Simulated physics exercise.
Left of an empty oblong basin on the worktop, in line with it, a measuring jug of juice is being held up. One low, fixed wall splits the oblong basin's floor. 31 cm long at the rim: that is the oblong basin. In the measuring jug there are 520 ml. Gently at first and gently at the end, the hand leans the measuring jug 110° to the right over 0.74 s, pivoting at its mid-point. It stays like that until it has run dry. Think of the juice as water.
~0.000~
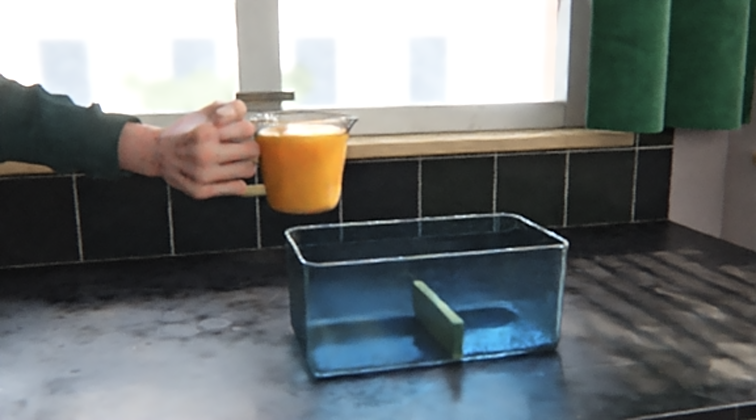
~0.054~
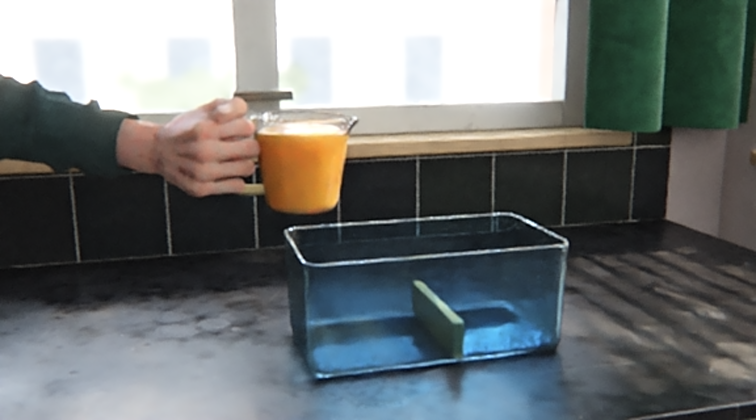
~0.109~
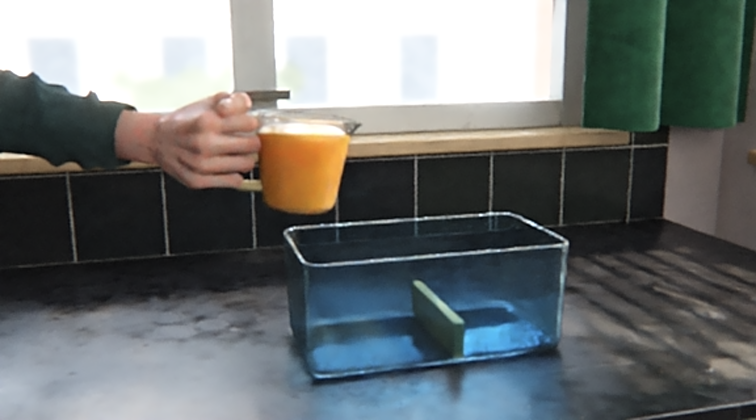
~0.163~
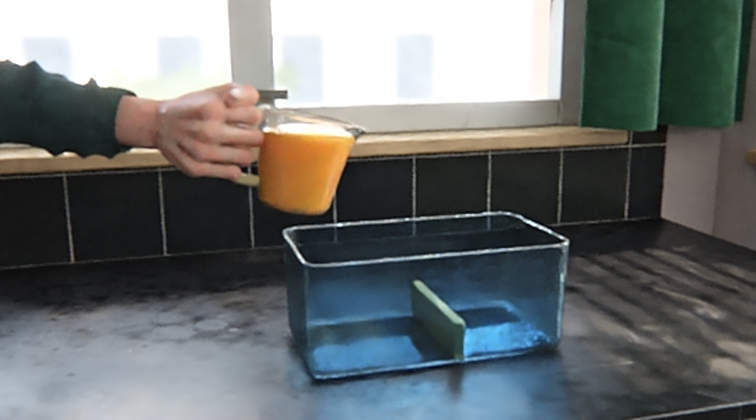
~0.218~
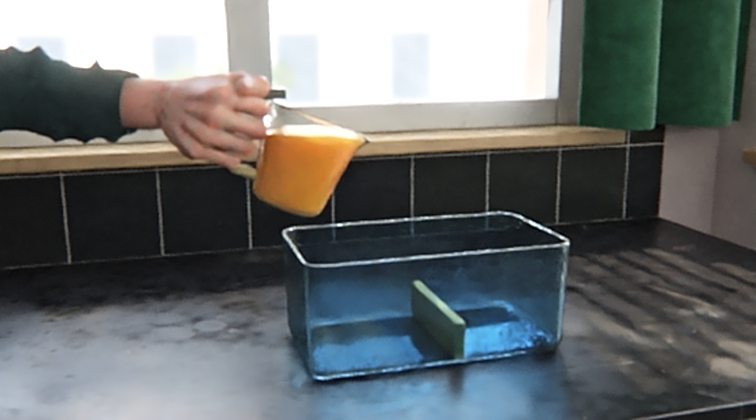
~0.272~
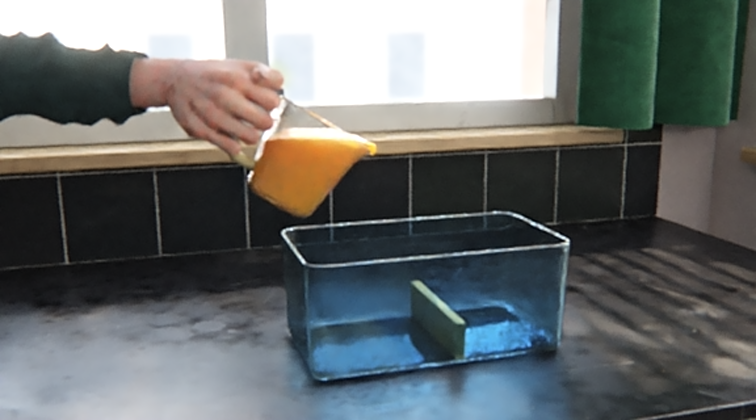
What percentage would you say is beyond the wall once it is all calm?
I would put it at about 6 per cent.
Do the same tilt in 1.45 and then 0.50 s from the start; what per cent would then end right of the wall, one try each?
About 5 %, then about 10 %.
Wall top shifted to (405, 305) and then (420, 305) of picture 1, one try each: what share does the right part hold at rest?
Roughly 45 per cent, then 20 per cent.
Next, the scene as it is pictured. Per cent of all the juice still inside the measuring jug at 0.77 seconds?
Remaining share: Approx. 4 %.
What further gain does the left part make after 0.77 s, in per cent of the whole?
Change: Approx. 2 %.
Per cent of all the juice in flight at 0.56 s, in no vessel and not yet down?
Some 20 % is the figure.
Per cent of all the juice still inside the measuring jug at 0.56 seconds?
Around 42 percent.
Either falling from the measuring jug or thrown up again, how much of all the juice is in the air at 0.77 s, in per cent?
Roughly 4 %.
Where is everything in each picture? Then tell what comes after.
In the first picture, it leans 0°; its right rim is at (358, 117); the juice meets the walls at (256, 132) and (345, 129); the oblong basin's rim runs from (294, 247) to (540, 229); the wall's top is at (436, 301).
In the second picture, it leans 1°; its right rim is at (359, 118); the juice meets the walls at (256, 131) and (345, 129).
In the third picture, it leans 6°; its right rim is at (362, 122); the juice meets the walls at (258, 129) and (347, 130).
In the fourth picture, it leans 13°; its right rim is at (366, 129); the juice meets the walls at (261, 131) and (351, 132).
In the fifth picture, it leans 22°; its right rim is at (369, 140); the juice meets the walls at (264, 135) and (361, 135).
In the sixth picture, it leans 33°; its right rim is at (371, 153); the juice meets the walls at (263, 143) and (361, 142); 2 per cent is over the edge.
Then, 0.56 s in, the tilt is 95° and 42 per cent is still to pour, 38 is left of the wall and 0 right of it.
Then, 0.77 s in, the tilt is 110° and 4 per cent is still to pour, 90 is left of the wall and 2 right of it.
Then, 1.00 s in, the tilt is 110° and 0 per cent is still to pour, 92 is left of the wall and 6 right of it.
Then, 1.24 s in, the tilt is 110° and 0 per cent is still to pour, 92 is left of the wall and 6 right of it.
Finally, 92 per cent lies left of the wall, 6 right of it and 2 outside.
